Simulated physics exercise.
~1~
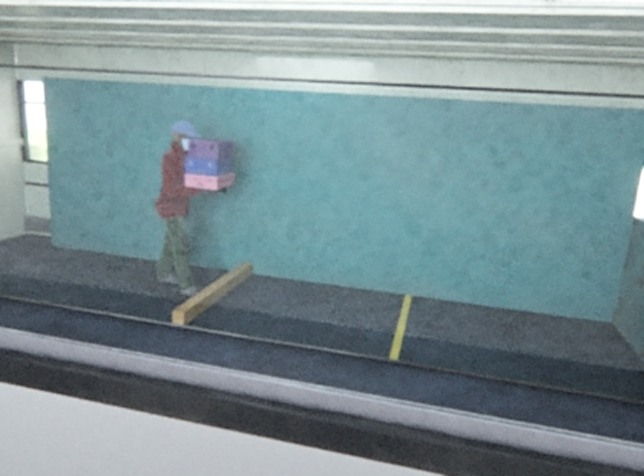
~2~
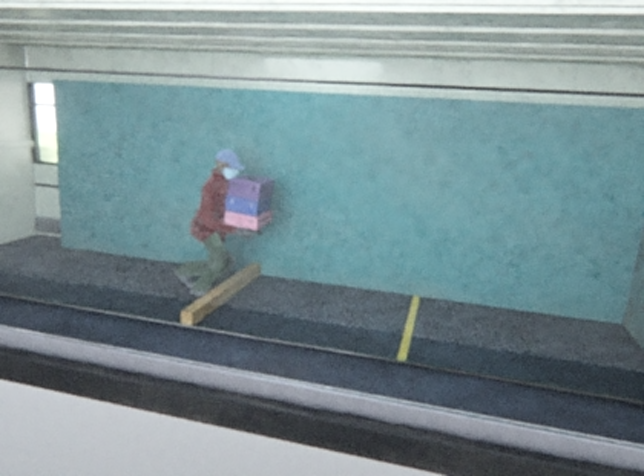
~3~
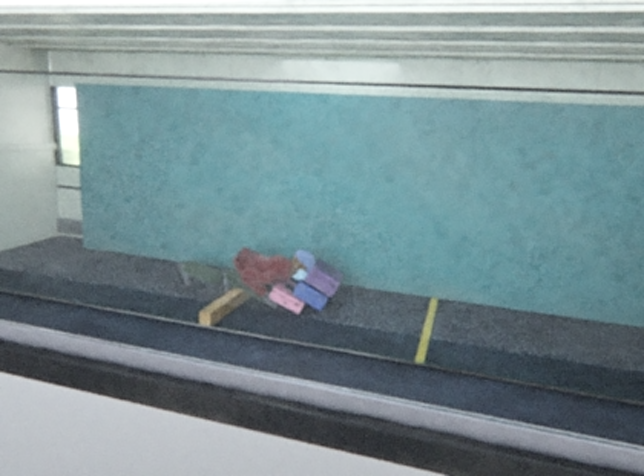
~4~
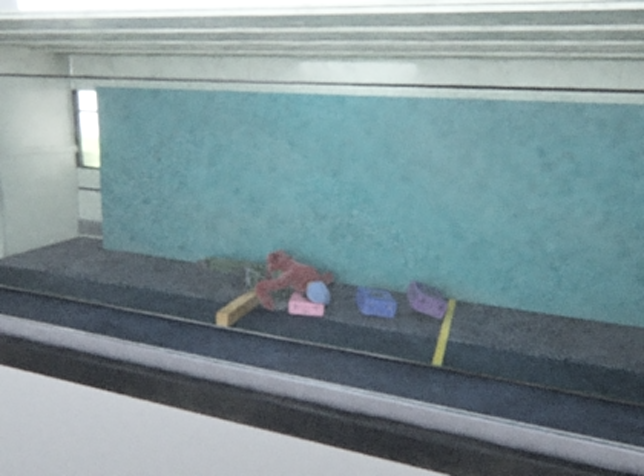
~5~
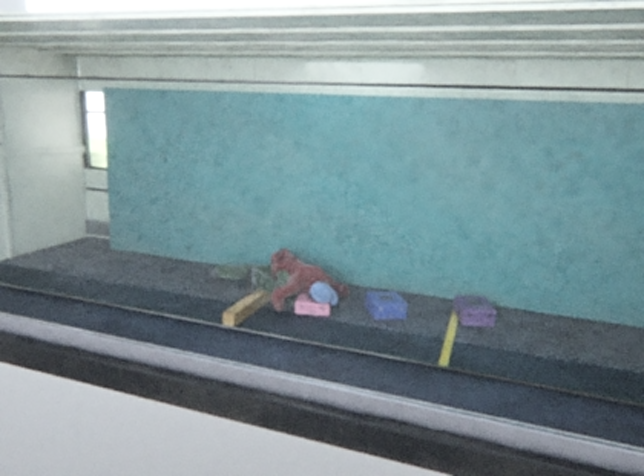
Inside a rail car with a teal wall and dark floor, a person in a red top, green trousers and blue cap stands left of a wooden beam, holding a stack of purple, blue and pink boxes. The person moves right and sinks low beside the beam, with the stack still held in front. Then the body pitches forward to the floor, and the boxes tip and separate. The purple box travels farthest right, with the blue one behind it. The person ends crumpled by the beam, head beside the pink box, while only the purple box lies beyond the yellow line.
